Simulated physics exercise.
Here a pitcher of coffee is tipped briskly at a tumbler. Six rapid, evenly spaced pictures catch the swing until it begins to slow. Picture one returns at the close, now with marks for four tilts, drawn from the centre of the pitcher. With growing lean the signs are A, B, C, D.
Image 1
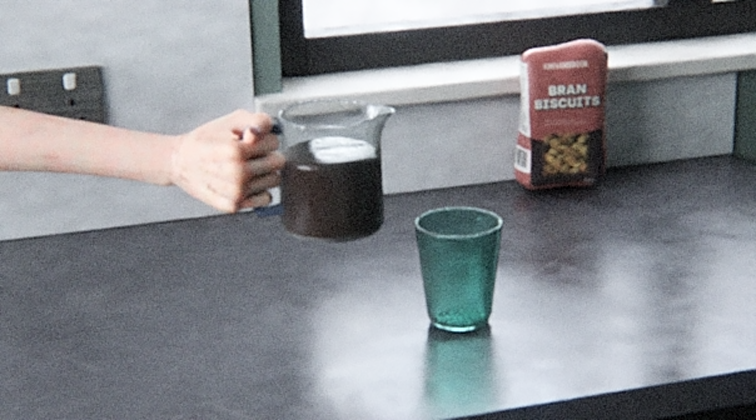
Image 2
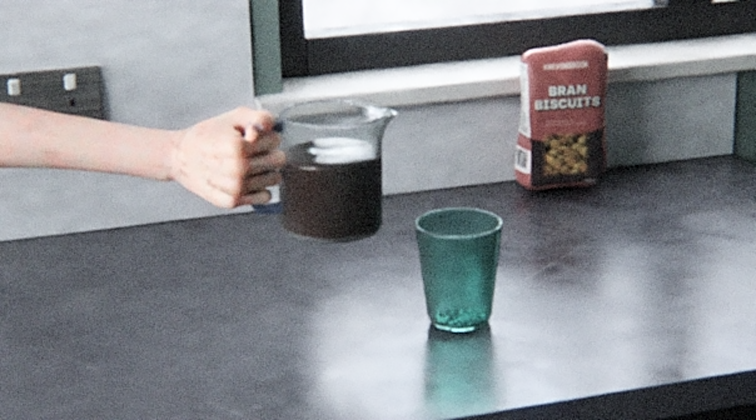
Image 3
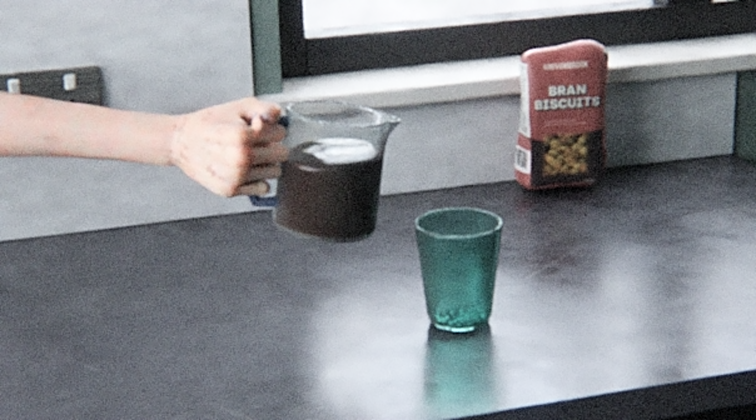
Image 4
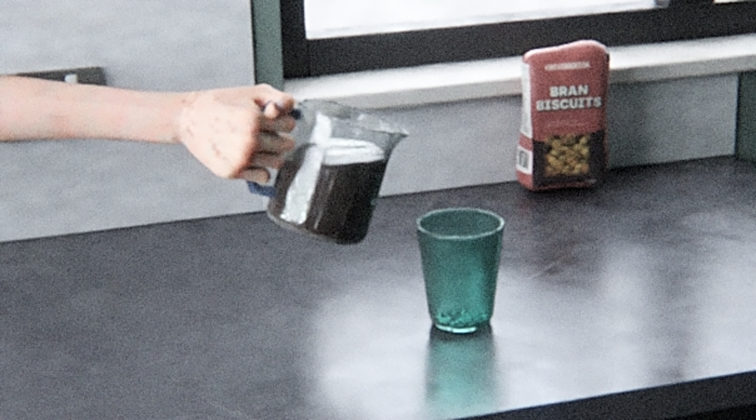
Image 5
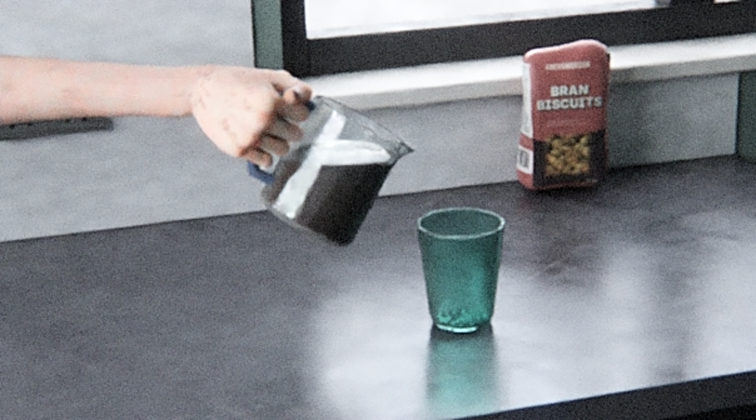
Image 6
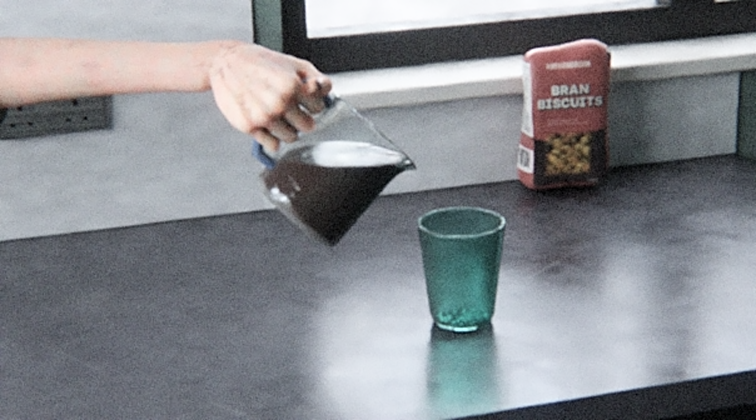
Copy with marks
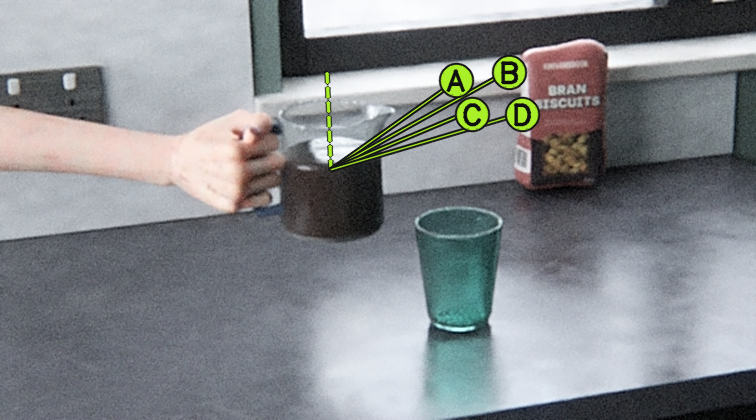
A glass pitcher of dark coffee, gripped by a hand reaching in from the left, starts upright beside a green tumbler on a dark counter. The hand rises slightly and tilts the pitcher steadily rightward, until it leans steeply with the coffee near its lip and the tumbler still empty.
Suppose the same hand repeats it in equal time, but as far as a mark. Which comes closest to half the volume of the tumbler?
Choose B.
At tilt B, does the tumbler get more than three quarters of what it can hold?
No.
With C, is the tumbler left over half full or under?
Over half.
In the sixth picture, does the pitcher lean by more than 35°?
Yes.
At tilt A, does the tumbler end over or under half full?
Under.
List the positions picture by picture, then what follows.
In the first picture, upright, lip at (391, 109); rim of the tumbler round (458, 221); nothing has left yet.
In the second picture, tipped about 2°, lip at (394, 112); nothing has left yet.
In the third picture, tipped about 9°, lip at (399, 120); nothing has left yet.
In the fourth picture, tipped about 19°, lip at (407, 132); nothing has left yet.
In the fifth picture, tipped about 32°, lip at (413, 149); nothing has left yet.
In the sixth picture, tipped about 45°, lip at (414, 167); nothing has left yet.
On the marked copy, A at (442, 90); B at (493, 79); C at (454, 117); D at (505, 117).
For tilt A, the tumbler ends with about 34 % of what it can hold.
For tilt B, the tumbler ends with about 50 % of what it can hold.
For tilt C, the tumbler ends with about 65 % of what it can hold.
For tilt D, the tumbler ends with about 76 % of what it can hold; 4 % of the coffee is spilt.
